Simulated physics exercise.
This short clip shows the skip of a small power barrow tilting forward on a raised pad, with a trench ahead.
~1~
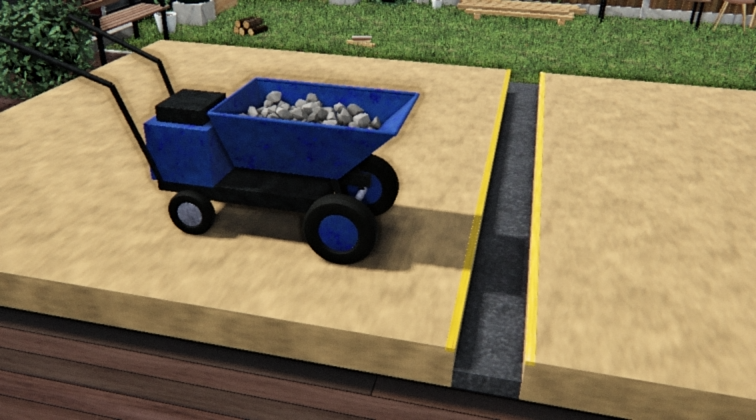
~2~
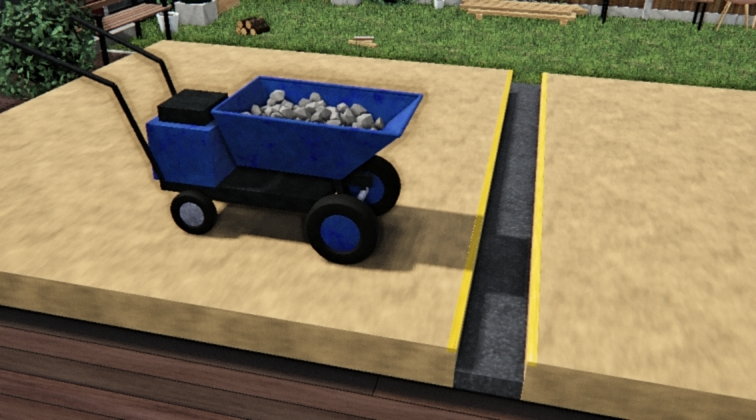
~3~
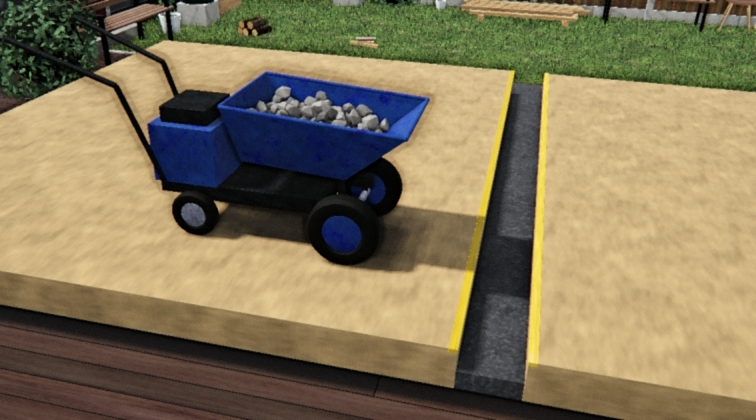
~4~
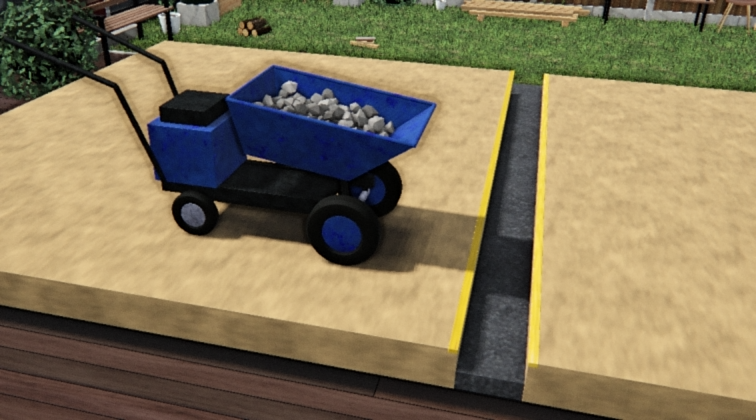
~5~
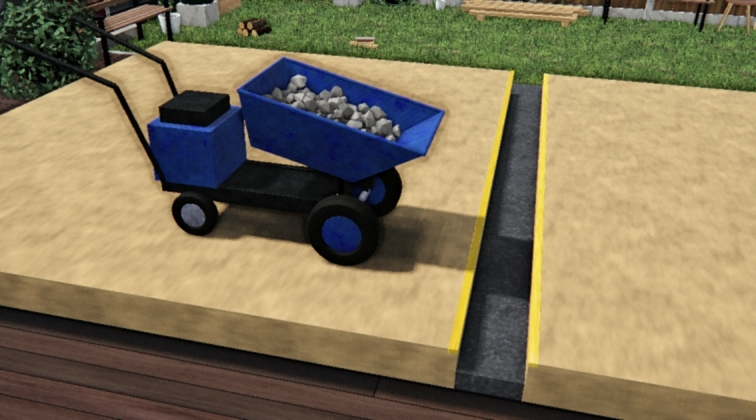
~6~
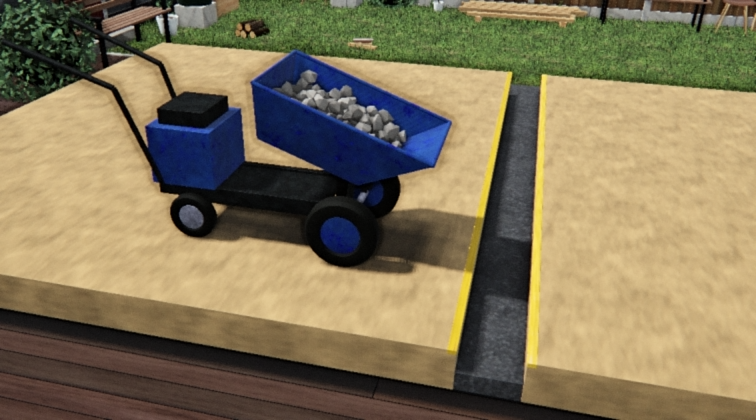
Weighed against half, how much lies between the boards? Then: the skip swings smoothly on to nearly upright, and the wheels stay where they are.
Result: Mostly in.
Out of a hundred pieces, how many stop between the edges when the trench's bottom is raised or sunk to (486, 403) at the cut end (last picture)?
That would give roughly 100 percent.
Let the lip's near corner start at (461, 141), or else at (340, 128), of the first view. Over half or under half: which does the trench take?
Stop 1: Short of half. Stop 2: Short of half.
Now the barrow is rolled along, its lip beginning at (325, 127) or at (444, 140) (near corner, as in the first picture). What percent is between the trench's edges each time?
The first gives close to 20 per cent and the second 50 per cent.
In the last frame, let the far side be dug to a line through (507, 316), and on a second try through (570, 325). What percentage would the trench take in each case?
Well, it'd be something like 50 per cent the first time and 90 per cent the second.
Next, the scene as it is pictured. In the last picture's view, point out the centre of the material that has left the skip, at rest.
About (498, 266).
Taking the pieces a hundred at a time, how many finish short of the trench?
Roughly 5 per cent of the load.
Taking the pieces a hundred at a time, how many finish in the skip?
Some 15 in a hundred.
Soon, skip tipped steeply; all in the skip.
A while on, skip tipped steeply; about two thirds in the skip; a stray few short of the trench; about a quarter in or heaped over the trench; a stray few falling.
Towards the end, skip tipped right over; a small part in the skip; a stray few short of the trench; most in or heaped over the trench; a stray few beyond it.
Finally, skip tipped right over; a small part in the skip; a stray few short of the trench; most in or heaped over the trench; a stray few beyond it.
